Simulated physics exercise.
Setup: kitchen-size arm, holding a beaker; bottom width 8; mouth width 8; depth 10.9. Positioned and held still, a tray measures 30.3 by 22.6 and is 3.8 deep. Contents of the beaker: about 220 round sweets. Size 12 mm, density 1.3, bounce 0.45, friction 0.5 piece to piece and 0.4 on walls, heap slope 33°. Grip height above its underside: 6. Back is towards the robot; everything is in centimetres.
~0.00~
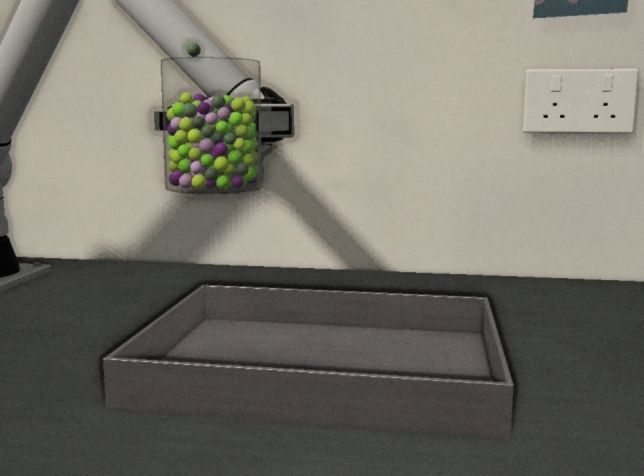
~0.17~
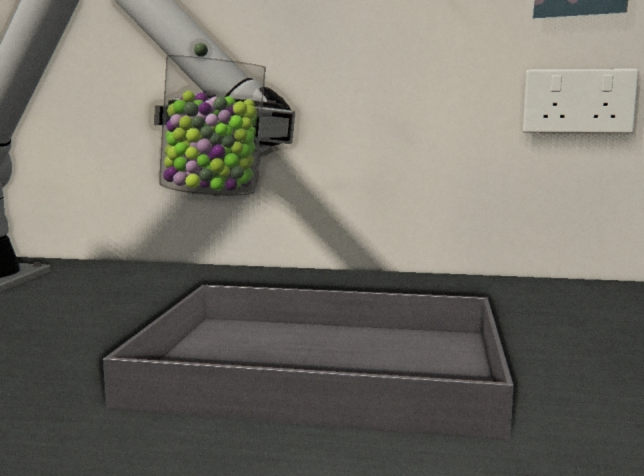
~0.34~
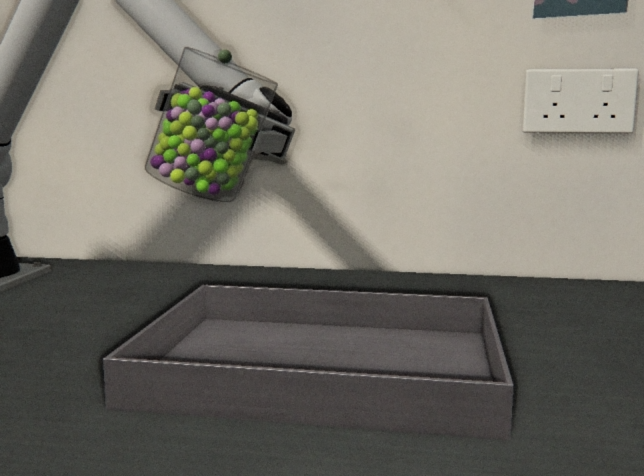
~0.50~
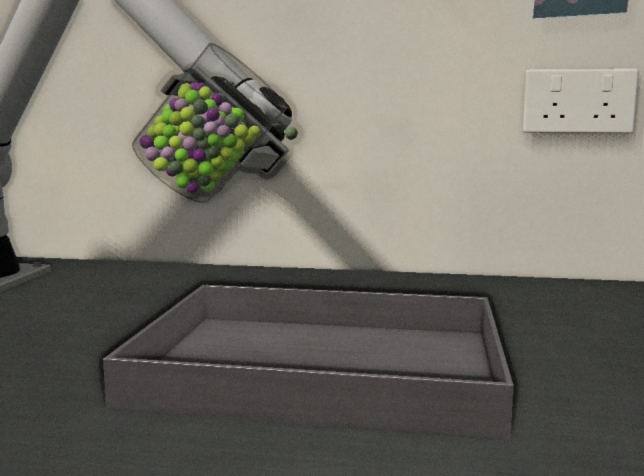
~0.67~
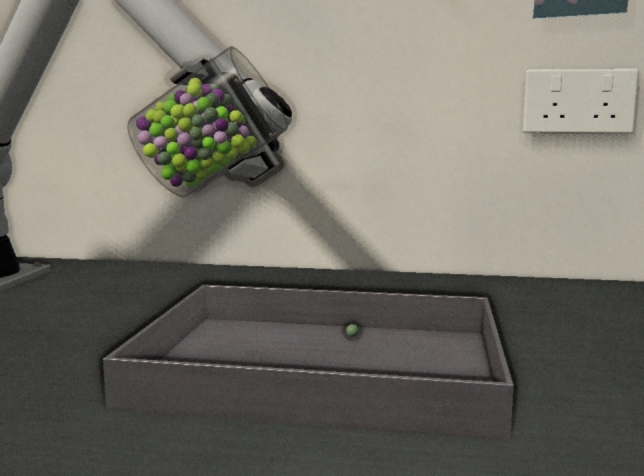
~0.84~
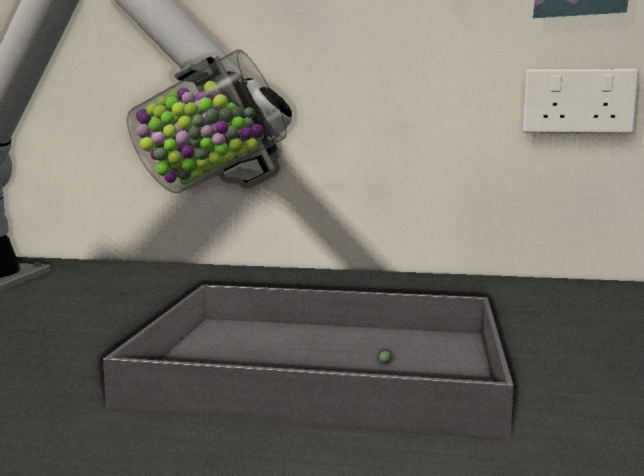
The clip opens on a robot arm holding a clear container of green, yellow, purple and grey balls upright above an empty grey tray. The arm tips the container steeply to the right, and one dark green ball drops into the tray and rolls forward while the others stay inside.
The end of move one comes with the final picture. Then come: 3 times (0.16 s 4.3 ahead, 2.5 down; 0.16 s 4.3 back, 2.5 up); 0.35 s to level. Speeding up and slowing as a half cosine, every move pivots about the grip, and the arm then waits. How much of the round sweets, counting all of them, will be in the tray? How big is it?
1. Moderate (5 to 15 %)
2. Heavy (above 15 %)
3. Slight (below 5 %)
Answer: 3.
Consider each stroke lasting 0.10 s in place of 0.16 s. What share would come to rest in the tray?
That gives about 15 percent.
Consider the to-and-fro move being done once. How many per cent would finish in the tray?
In that case it would be roughly 0 per cent.
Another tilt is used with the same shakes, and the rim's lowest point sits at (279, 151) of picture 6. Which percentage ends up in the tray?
Around 15 per cent of it.
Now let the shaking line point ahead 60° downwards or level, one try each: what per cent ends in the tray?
About 0 and 10 per cent.
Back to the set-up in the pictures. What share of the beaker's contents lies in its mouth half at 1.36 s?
Roughly 35 %.
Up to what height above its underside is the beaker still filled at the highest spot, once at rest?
Height at rest: About 10.0 centimetres.
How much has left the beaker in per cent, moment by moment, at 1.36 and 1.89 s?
Taking the two times in order, I'd say 0 and then 0 per cent.
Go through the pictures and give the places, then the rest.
Beaker middle at (213, 127), level; upper third of the load around (212, 117), from x 175 to 250, top at y 50; 224 in the beaker, in the first frame.
Beaker middle at (212, 127), tilted 6° forward; upper third of the load around (210, 118), from x 170 to 250, top at y 50, in the second frame.
Beaker middle at (210, 127), tilted 22° forward; upper third of the load around (203, 117), from x 155 to 250, top at y 55, in the third frame.
Beaker middle at (209, 126), tilted 41° forward; upper third of the load around (200, 115), from x 145 to 290, top at y 90; 223 in the beaker, 1 in flight or on a rim, in the fourth frame.
Beaker middle at (208, 125), tilted 57° forward; upper third of the load around (196, 112), from x 145 to 355, top at y 85; 223 in the beaker, 1 in the tray, in the fifth frame.
Beaker middle at (207, 124), tilted 63° forward; upper third of the load around (191, 112), from x 145 to 385, top at y 90; 223 in the beaker, 1 in the tray, in the sixth frame.
By 1.36 s, tilted 63° forward, highest piece 22 above the table; 223 in the beaker, 1 in the tray.
By 1.89 s, tilted 54° forward, highest piece 24 above the table; 221 in the beaker, 3 in the tray.
By 2.35 s, level, highest piece 26 above the table; 221 in the beaker, 3 in the tray.
By 3.40 s, level, highest piece 26 above the table; 221 in the beaker, 3 in the tray.
Final count, 221 in the beaker, 3 in the tray. That is 1 % in the tray.
